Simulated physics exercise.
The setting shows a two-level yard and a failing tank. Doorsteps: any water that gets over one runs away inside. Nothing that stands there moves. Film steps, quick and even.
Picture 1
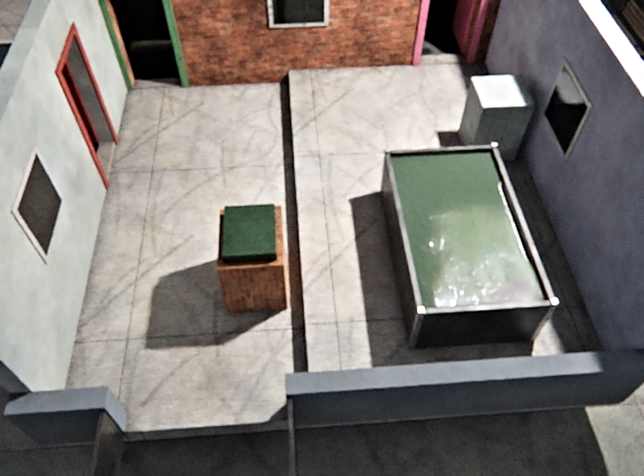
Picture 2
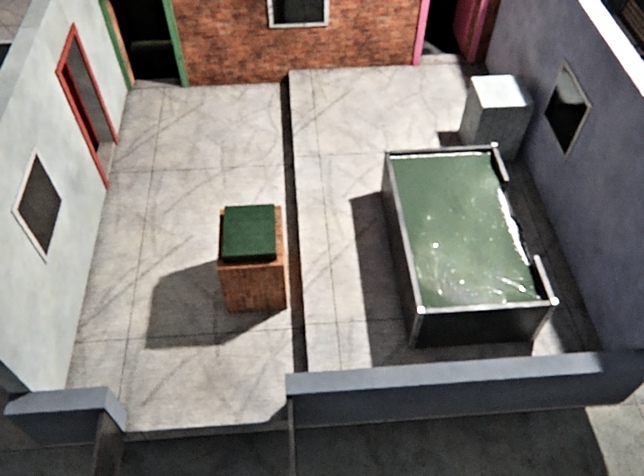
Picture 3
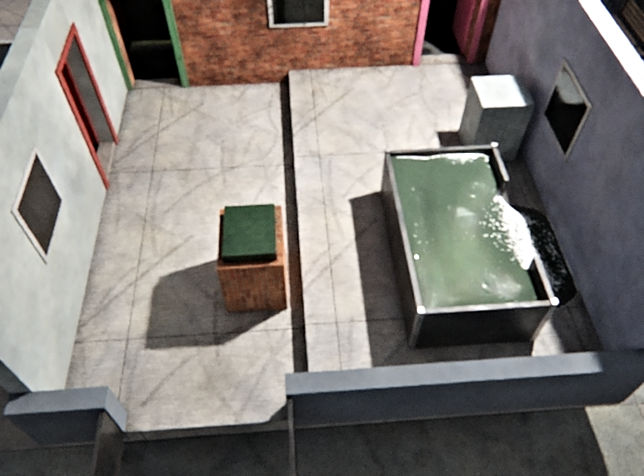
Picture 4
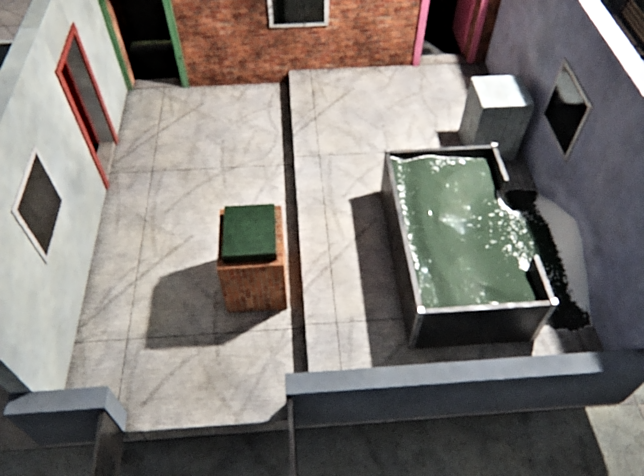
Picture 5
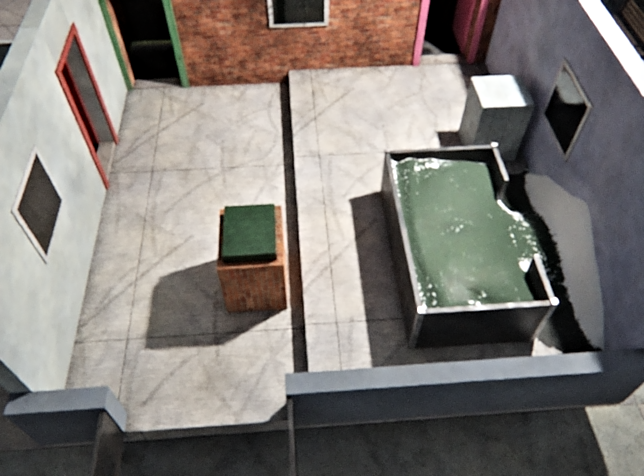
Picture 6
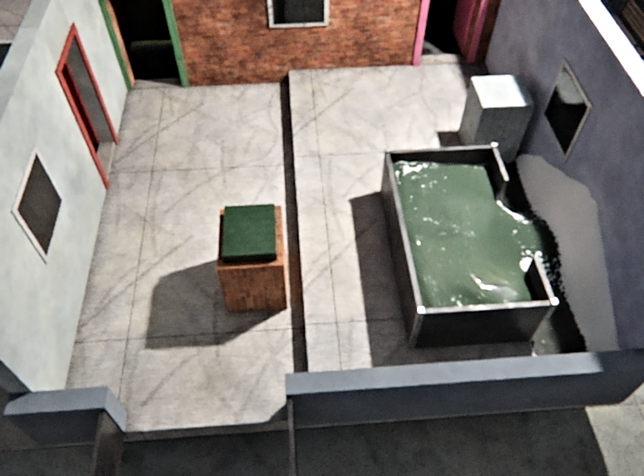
In this clip, a tank of green water stands full in a walled yard until a gap opens in its right side, and water pours out towards the right-hand wall as the level inside drops slightly.
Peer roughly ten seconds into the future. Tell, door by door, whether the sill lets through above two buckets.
Door by door: The pink door does; the red door does not; the green door does.
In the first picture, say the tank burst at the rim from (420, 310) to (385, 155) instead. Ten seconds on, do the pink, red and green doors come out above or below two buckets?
Going door by door, the pink remains below, the red rises above and the green rises above.
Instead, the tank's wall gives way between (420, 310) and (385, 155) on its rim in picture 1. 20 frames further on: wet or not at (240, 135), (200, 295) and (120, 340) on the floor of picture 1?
In the order given: Swamped, swamped and swamped.
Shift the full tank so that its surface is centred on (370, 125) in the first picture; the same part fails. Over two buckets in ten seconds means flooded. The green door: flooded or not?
Green: Below the limit.
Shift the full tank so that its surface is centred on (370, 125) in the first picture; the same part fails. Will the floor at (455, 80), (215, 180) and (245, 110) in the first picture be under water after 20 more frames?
Result: Inundated; spared; inundated.
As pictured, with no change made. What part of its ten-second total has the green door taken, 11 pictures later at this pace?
That comes out to 0 per cent by my count.
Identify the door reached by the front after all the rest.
Answer is the green-painted one.
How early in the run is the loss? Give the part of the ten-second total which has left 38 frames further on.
Result, approximate: 45 per cent.
A moment on, water covers 15 % of the floor; the pink door not reached, the red door not reached, the green door not reached.
Next, water covers 35 % of the floor; the pink door under two buckets in, the red door not reached, the green door not reached.
Then, water covers 65 % of the floor; the pink door over two buckets in, the red door not reached, the green door not reached.
Later, water covers 90 % of the floor; the pink door far over two buckets in, the red door wet at the sill, nothing in, the green door under two buckets in.
In the end, water covers 90 % of the floor; the pink door far over two buckets in, the red door under two buckets in, the green door over two buckets in.
